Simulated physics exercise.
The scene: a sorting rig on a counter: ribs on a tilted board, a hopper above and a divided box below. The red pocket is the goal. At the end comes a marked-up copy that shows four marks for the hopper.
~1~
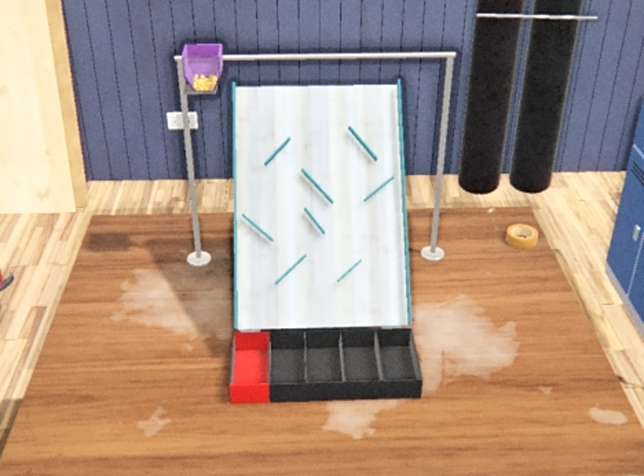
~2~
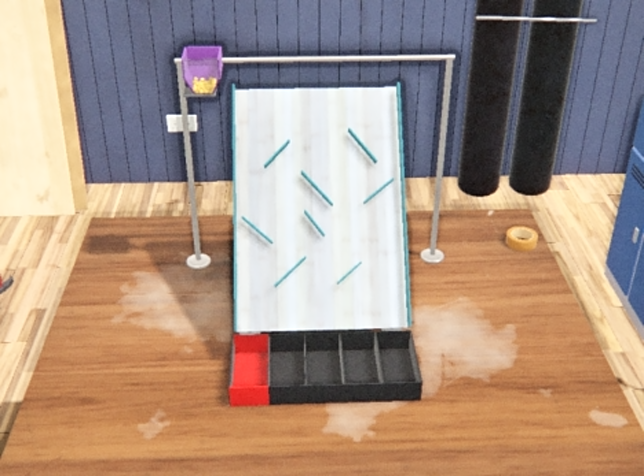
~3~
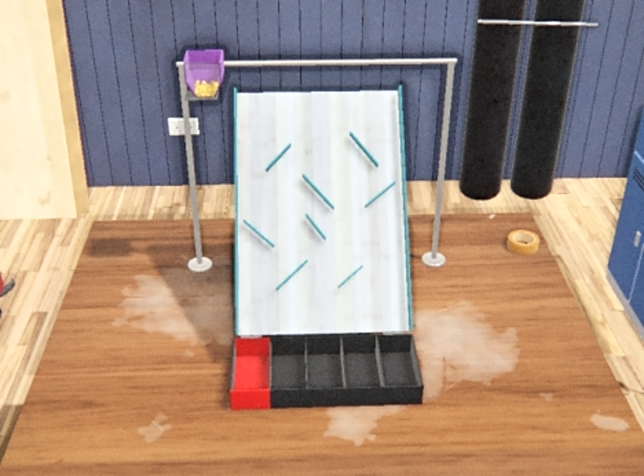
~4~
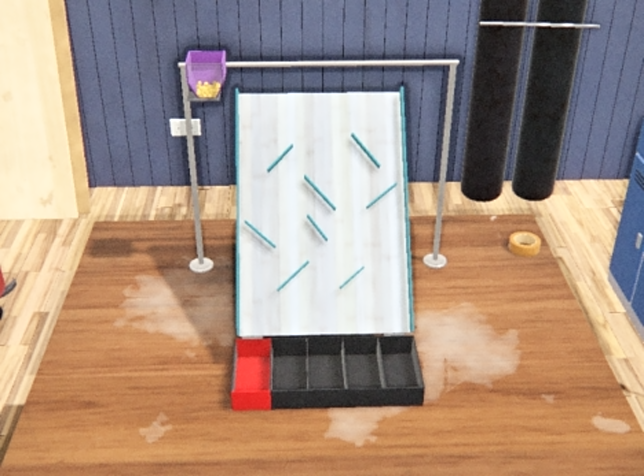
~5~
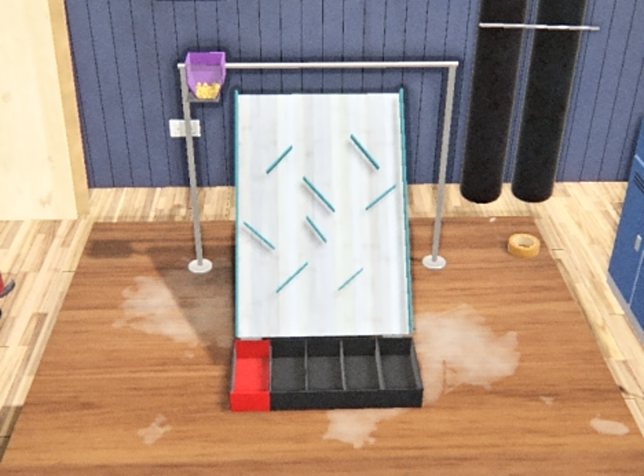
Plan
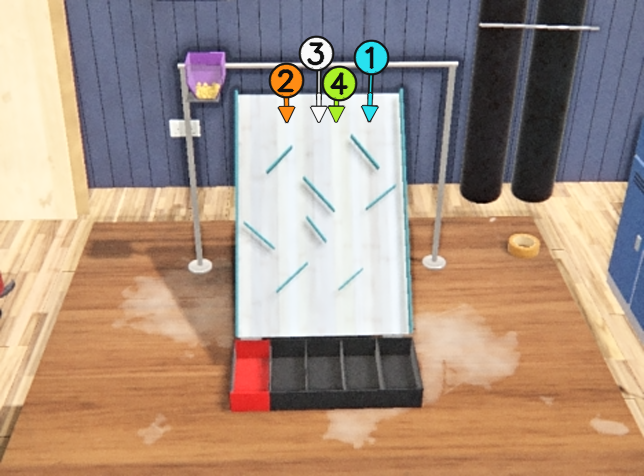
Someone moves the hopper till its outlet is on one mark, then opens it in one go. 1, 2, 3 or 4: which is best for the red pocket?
Take 2.
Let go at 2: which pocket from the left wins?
It is the first one.
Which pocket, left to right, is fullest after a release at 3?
The fifth from the left.
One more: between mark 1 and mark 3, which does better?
That would be 3.
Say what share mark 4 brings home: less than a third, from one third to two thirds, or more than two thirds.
Less than a third.
On the marked copy, mark 1 meets the board at (369, 115); mark 2 meets the board at (286, 116); mark 3 meets the board at (318, 116); mark 4 meets the board at (336, 116).
Choosing 1, none in the red pocket, nearly all in other pockets, a small part held on the board.
Choosing 2, most in the red pocket, about a quarter in other pockets.
Choosing 3, a small part in the red pocket, most in other pockets.
Choosing 4, a stray few in the red pocket, nearly all in other pockets, a small part outside the box.
